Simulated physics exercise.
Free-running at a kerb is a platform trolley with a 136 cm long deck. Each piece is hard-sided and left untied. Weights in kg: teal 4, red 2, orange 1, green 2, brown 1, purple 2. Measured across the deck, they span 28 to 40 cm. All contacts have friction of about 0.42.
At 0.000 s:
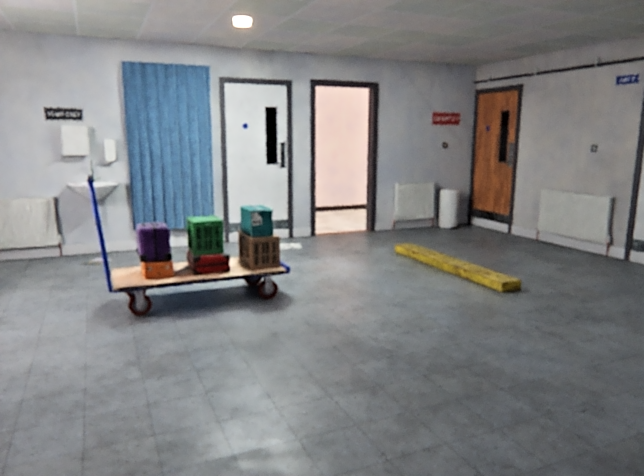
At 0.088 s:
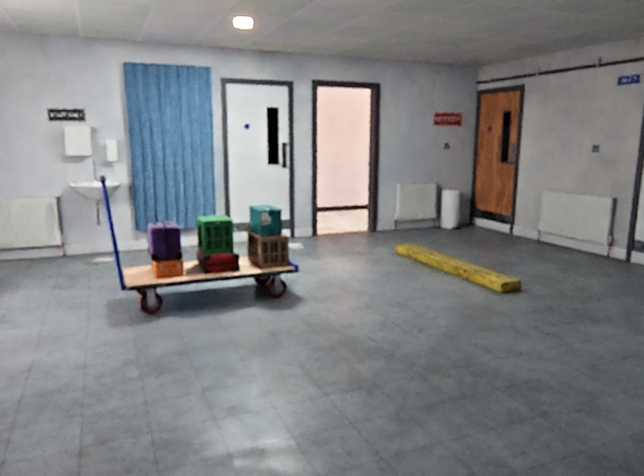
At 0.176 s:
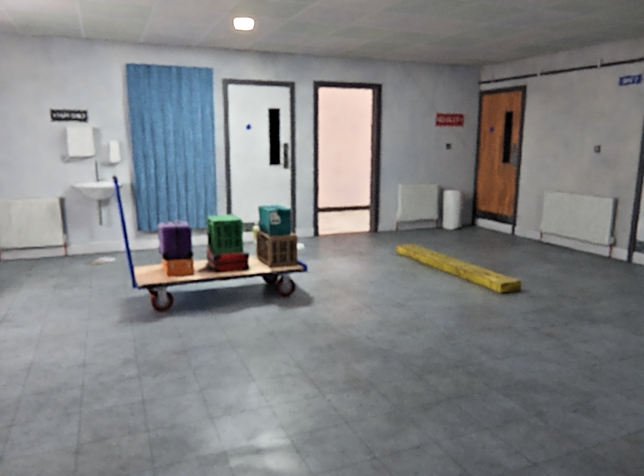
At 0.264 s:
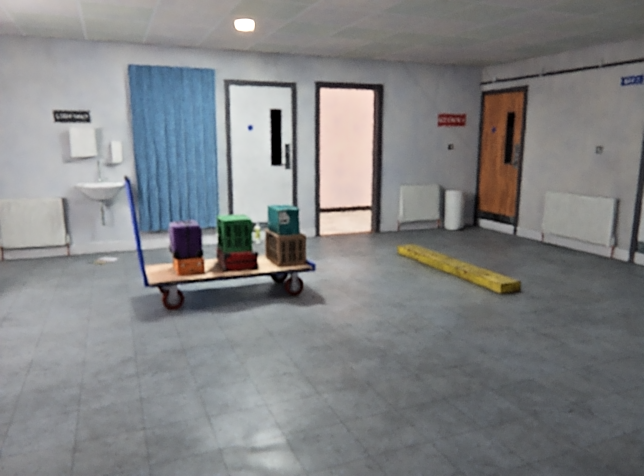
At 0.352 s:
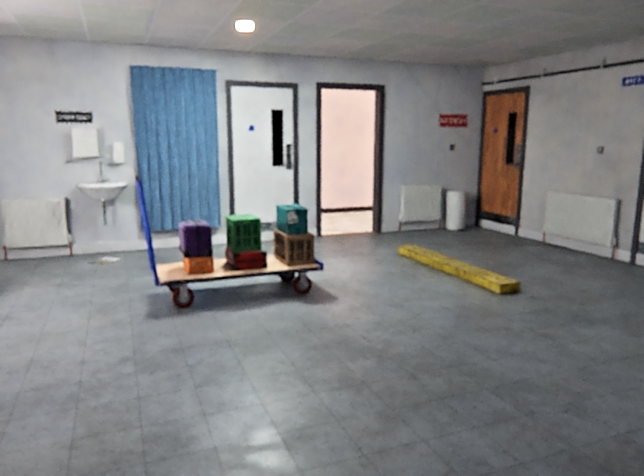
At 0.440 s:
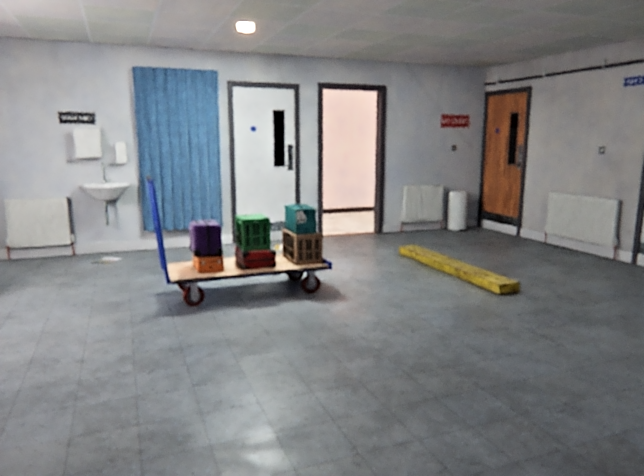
In this clip, a flat platform trolley with a blue handle, carrying purple, green, teal, orange, red and brown crates, rolls slowly a short way to the right across a grey floor, with a yellow beam lying ahead of it.
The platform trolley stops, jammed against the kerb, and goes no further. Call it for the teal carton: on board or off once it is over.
On board.
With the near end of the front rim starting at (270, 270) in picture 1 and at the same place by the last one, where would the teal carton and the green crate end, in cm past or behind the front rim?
In that run, you'd see teal resting 50 cm beyond the front rim and green resting 40 cm back from it.
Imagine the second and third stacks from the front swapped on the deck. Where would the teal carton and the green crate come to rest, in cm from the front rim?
The teal one would rest 20 cm behind the front rim and green 90 cm behind it.
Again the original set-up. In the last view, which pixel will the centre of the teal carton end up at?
Roughly at (439, 211).
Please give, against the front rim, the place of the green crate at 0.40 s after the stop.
Around 50 cm short of the front rim.
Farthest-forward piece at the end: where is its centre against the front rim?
Its centre ends up near 20 cm behind the front rim.
After 1.98 s the deck stops.
After 2.38 s the teal carton is 8 cm behind the rim, tilted 10°, near (445, 210) in the last picture's view.
After 2.78 s the teal carton is 15 cm behind the rim, tilted 0°, near (439, 211) in the last picture's view.
At rest, 3.0 s, nothing is past the rim; behind it, teal carton, red suitcase, orange toolbox, green crate, brown crate and purple suitcase.
